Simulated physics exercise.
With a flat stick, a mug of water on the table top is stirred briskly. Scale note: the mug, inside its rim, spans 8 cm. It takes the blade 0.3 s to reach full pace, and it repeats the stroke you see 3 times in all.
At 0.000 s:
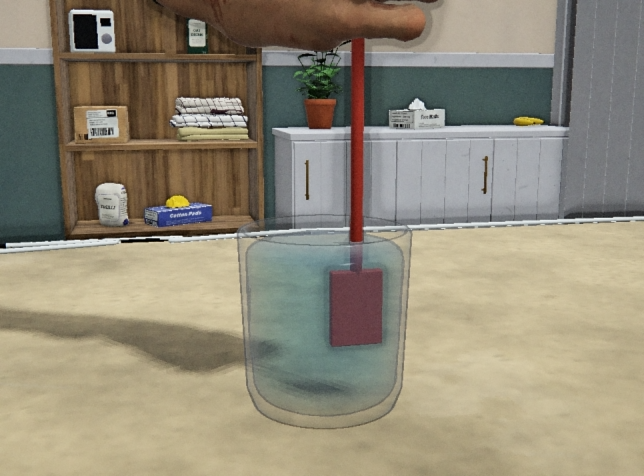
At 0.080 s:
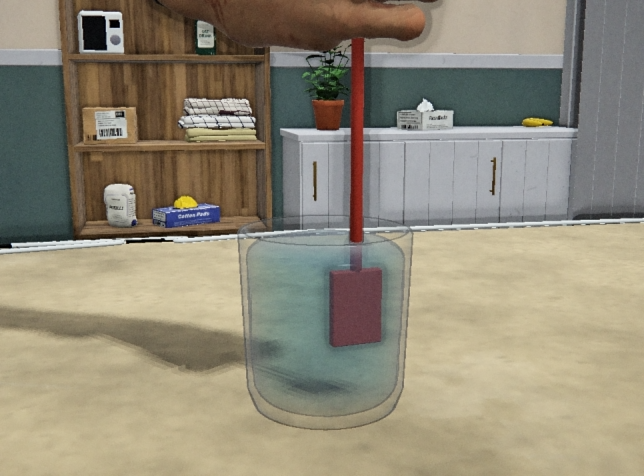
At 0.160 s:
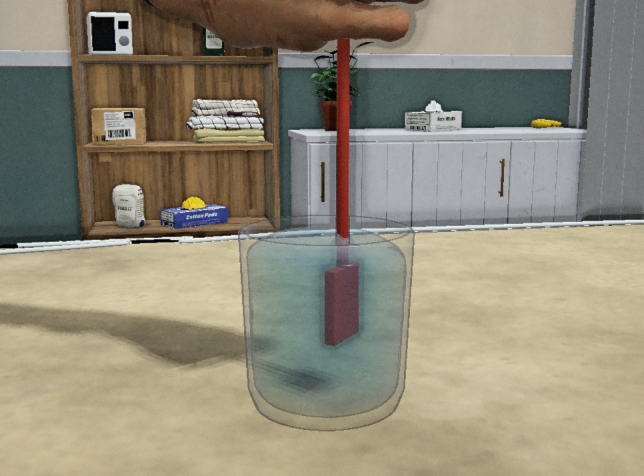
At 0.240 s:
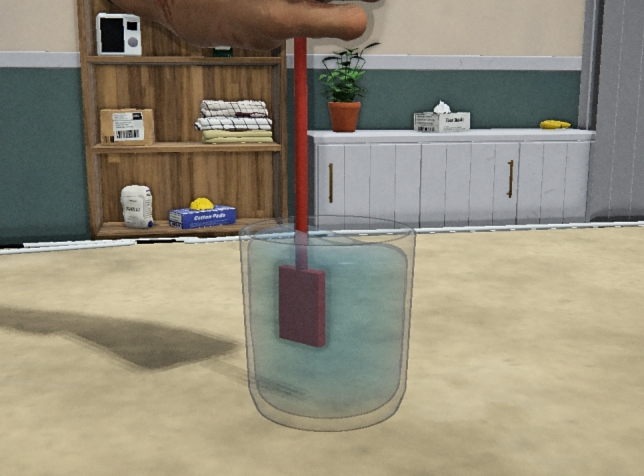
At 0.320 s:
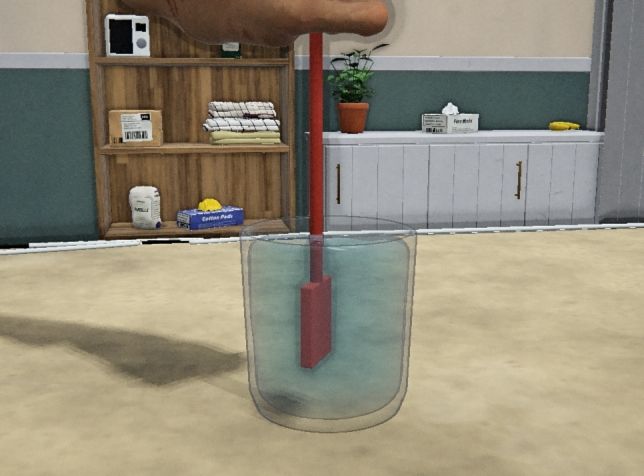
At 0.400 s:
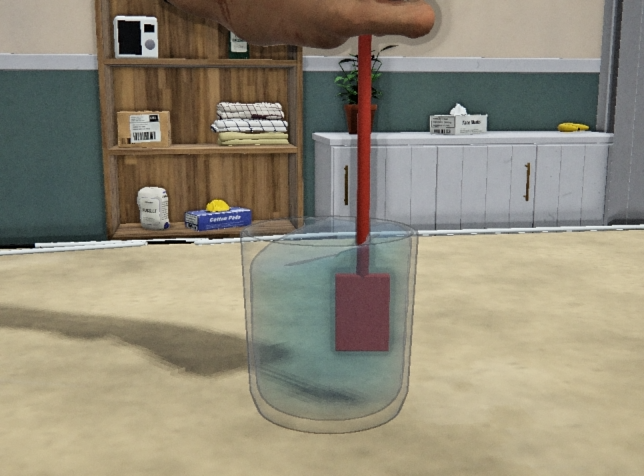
A hand at the top edge holds a thin red stick with a flat, dull-red blade in a clear mug of bluish water on a sandy-coloured table top, seen from slightly above. Behind stand a wooden shelf with towels and boxes at left and a white cabinet with a potted plant at right. The hand stirs, carrying the turning blade left, then back right, while the background shifts slightly rightward as the camera moves.
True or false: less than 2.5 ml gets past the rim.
False, it spills.
By 0.57 s 3 ml is over the rim.
By 0.75 s 9 ml is over the rim.
By 0.92 s 11 ml is over the rim.
By 1.09 s 11 ml is over the rim.
At rest 11 ml is over the rim.
